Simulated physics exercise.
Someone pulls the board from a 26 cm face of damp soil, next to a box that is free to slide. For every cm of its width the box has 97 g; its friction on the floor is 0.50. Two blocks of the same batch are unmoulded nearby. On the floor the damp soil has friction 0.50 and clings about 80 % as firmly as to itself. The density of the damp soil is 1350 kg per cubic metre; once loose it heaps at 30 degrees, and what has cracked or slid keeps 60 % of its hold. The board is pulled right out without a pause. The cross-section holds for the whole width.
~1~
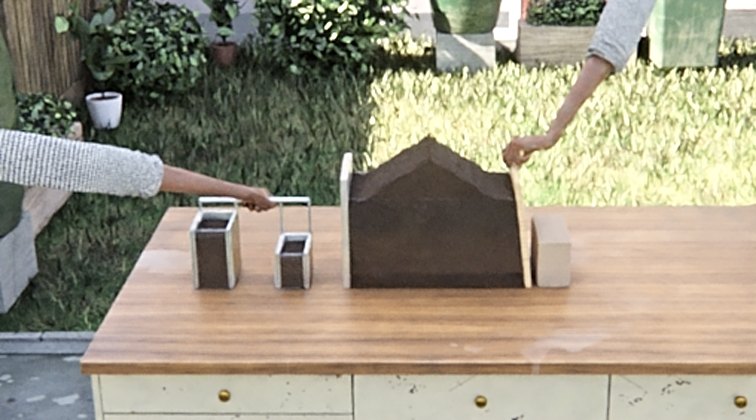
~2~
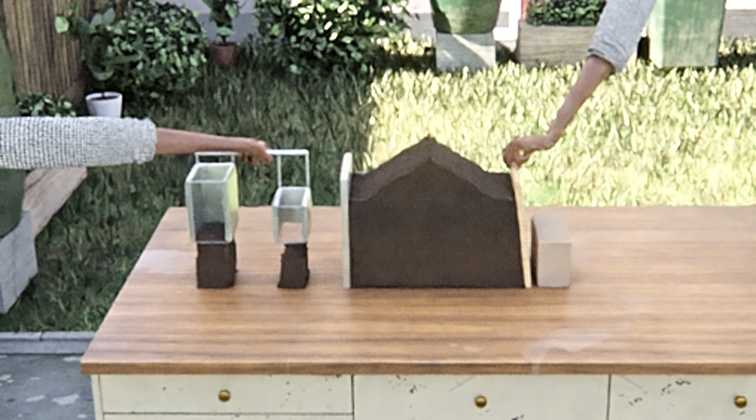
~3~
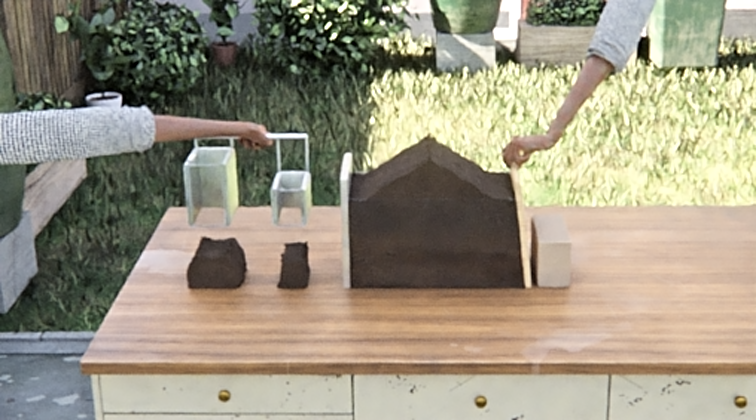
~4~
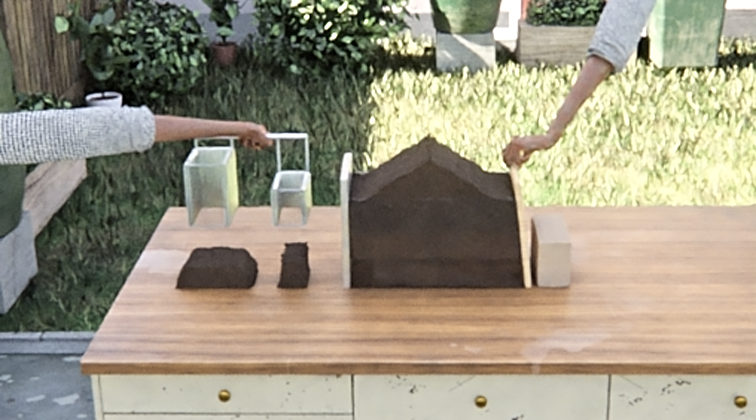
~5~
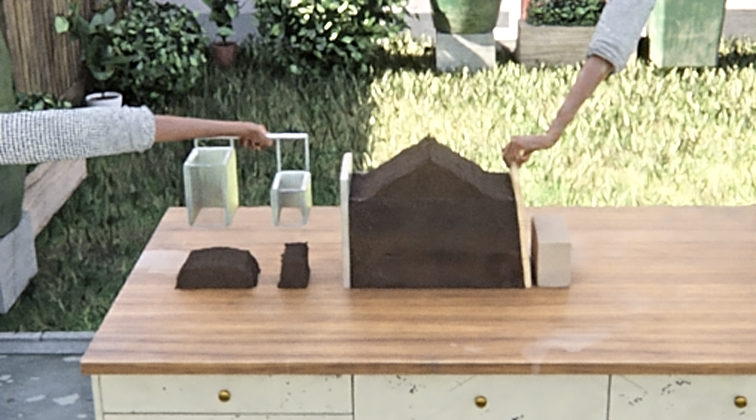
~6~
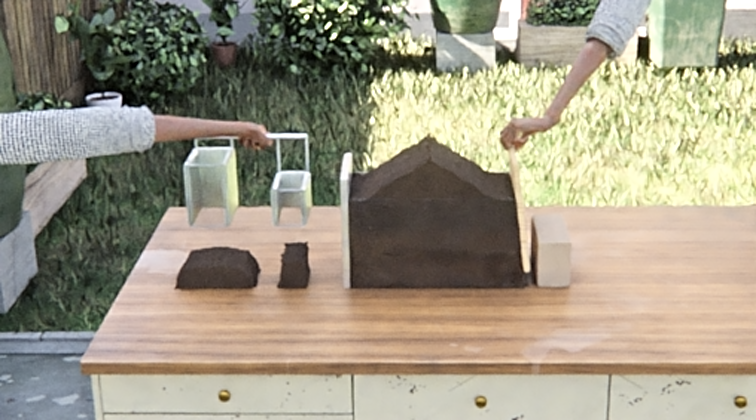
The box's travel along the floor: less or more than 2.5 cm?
The result is more than 2.5 cm.
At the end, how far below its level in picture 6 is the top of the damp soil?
About 6.0 cm.
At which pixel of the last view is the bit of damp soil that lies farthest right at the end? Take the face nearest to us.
Near (555, 275).
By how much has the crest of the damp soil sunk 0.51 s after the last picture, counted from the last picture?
About 3.0 cm.
Another 0.23 s on from the sixth picture, the box has not moved.
Another 0.51 s on from the sixth picture, the box has been pushed 3 mm.
Another 0.78 s on from the sixth picture, the box has been pushed 4.0 cm.
Another 1.06 s on from the sixth picture, the box has been pushed 4.8 cm.
Another 1.11 s on from the sixth picture, at the end, the box has been pushed 4.8 cm.
